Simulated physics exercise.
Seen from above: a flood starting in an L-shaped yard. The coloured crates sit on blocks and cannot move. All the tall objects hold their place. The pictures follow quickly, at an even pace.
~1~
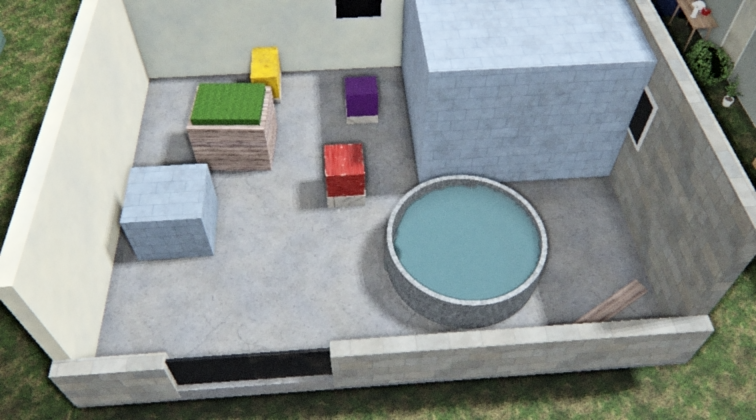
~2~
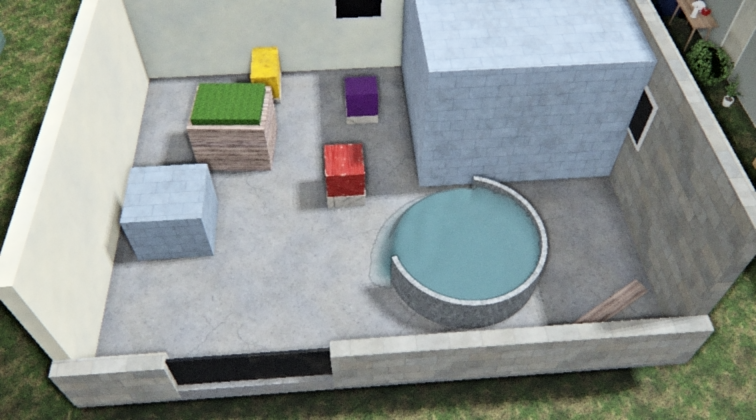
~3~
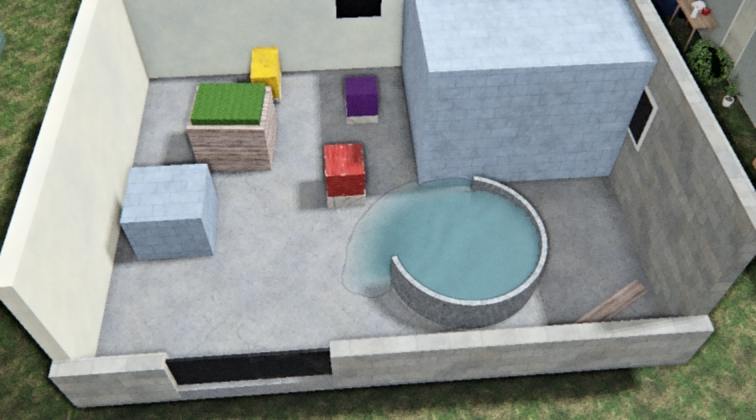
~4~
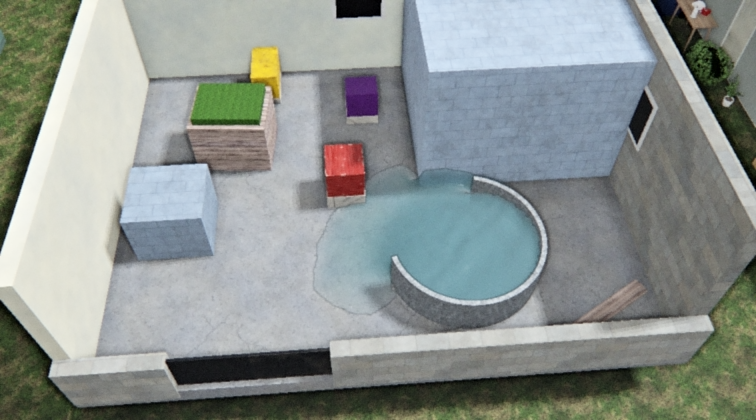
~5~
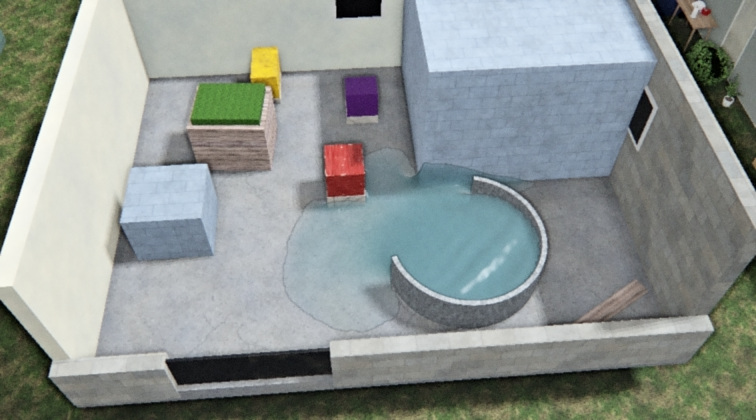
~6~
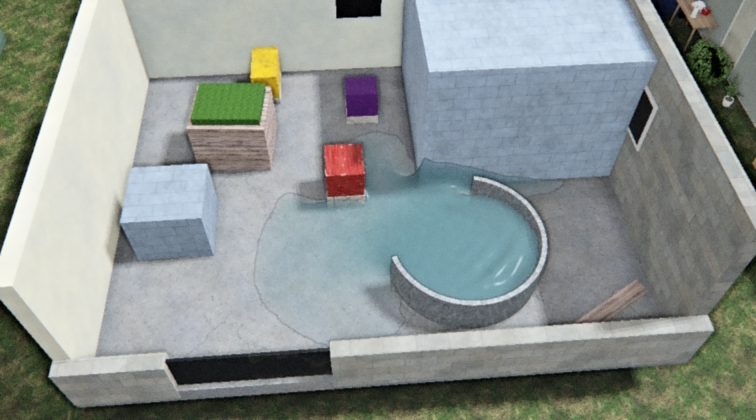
Round pool losing part of its wall in a walled yard, water pouring through the gap and spreading around a red block.
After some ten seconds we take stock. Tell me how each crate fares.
One by one: The red crate is wetted; the yellow crate is wetted; the purple crate is wetted.
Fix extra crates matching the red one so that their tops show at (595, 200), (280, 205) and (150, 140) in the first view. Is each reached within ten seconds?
As listed: Is safe, takes water, stays dry.
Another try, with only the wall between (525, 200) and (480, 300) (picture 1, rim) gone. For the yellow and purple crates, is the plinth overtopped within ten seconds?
Then: Yellow crate keeps dry; purple crate keeps dry.
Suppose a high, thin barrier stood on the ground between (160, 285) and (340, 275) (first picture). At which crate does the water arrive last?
That is the yellow one.
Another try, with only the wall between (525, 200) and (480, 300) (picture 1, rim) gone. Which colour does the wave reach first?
I say the one in red.
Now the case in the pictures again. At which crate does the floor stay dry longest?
It is the crate marked yellow.
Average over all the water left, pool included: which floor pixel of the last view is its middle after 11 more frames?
Close to (376, 216).
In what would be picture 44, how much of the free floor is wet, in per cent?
Close to 100 %.
A moment on, water covers 45 % of the floor; the red crate water round its plinth, the yellow crate not reached, the purple crate water round its plinth.
Next, water covers 60 % of the floor; the red crate water round its plinth, the yellow crate water round its plinth, the purple crate water round its plinth.
Then, water covers 80 % of the floor; the red crate water round its plinth, the yellow crate water round its plinth, the purple crate water round its plinth.
Later, water covers 100 % of the floor; the red crate water round its plinth, the yellow crate water round its plinth, the purple crate water round its plinth.
In the end, water covers 100 % of the floor; the red crate was topped, the yellow crate was topped, the purple crate was topped.
